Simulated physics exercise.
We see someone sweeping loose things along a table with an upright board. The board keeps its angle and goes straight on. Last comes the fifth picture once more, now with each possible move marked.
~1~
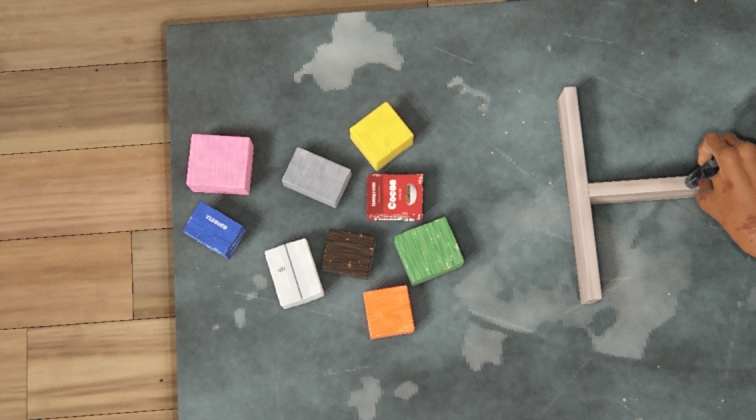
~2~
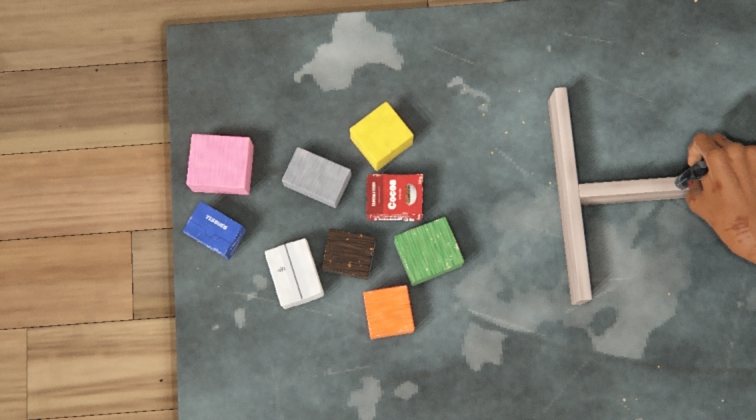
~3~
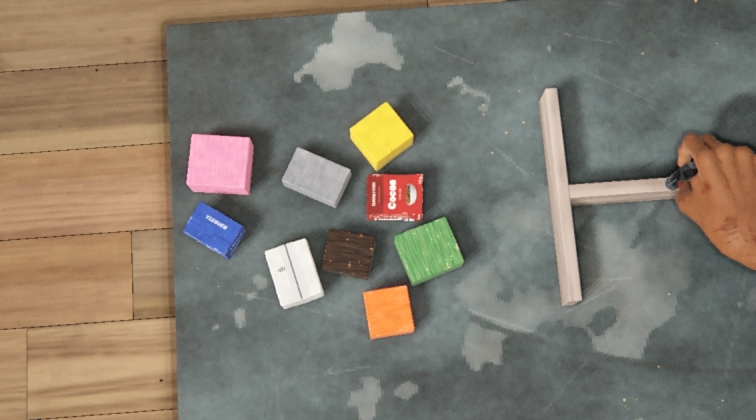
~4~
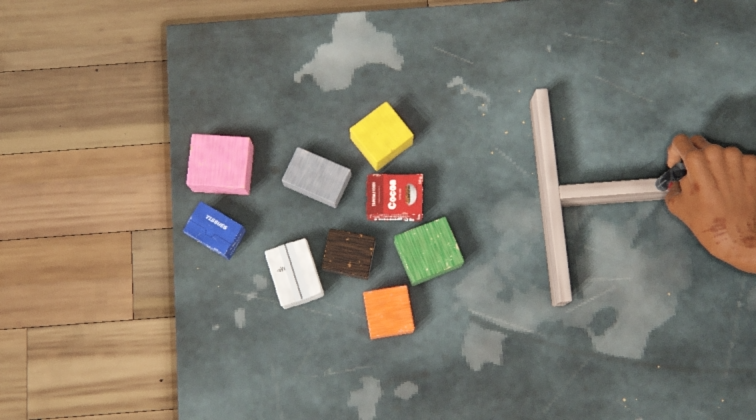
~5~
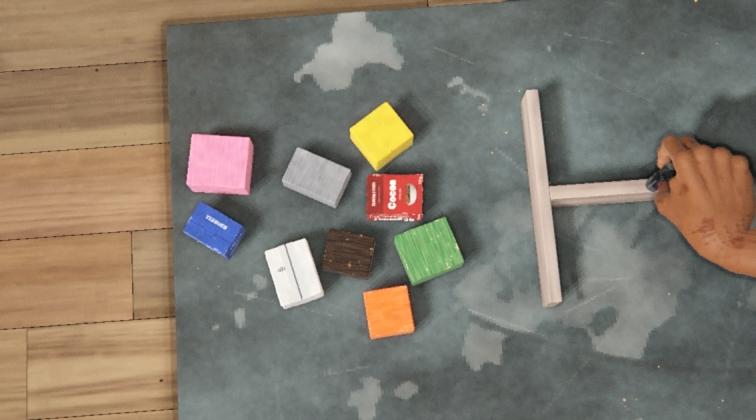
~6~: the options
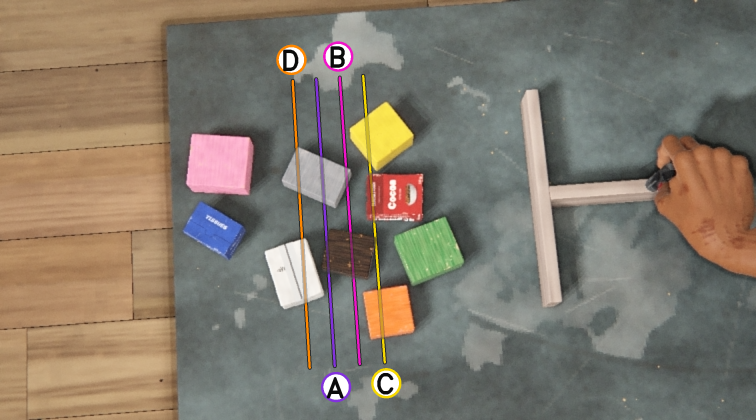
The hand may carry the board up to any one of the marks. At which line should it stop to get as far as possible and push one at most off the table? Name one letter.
Stop at D.
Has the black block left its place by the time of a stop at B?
By then, yes.
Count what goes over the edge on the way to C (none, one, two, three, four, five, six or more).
The count is none.
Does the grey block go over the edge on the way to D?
By then, no.
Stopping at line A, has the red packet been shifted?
By then, yes.
On the marked copy, A at (325, 218); B at (349, 216); C at (374, 215); D at (301, 220).
Following D. Soon after the start, board (457, 200); green block (421, 250); blue box (215, 231).
Later, board (369, 206); blue box (207, 227); pink block (216, 164).
In the end, board (303, 211); white box (178, 280); pink block (180, 161); none fallen.
As for the rest, A is within the limit but short; B is within the limit but short; C is within the limit but short.
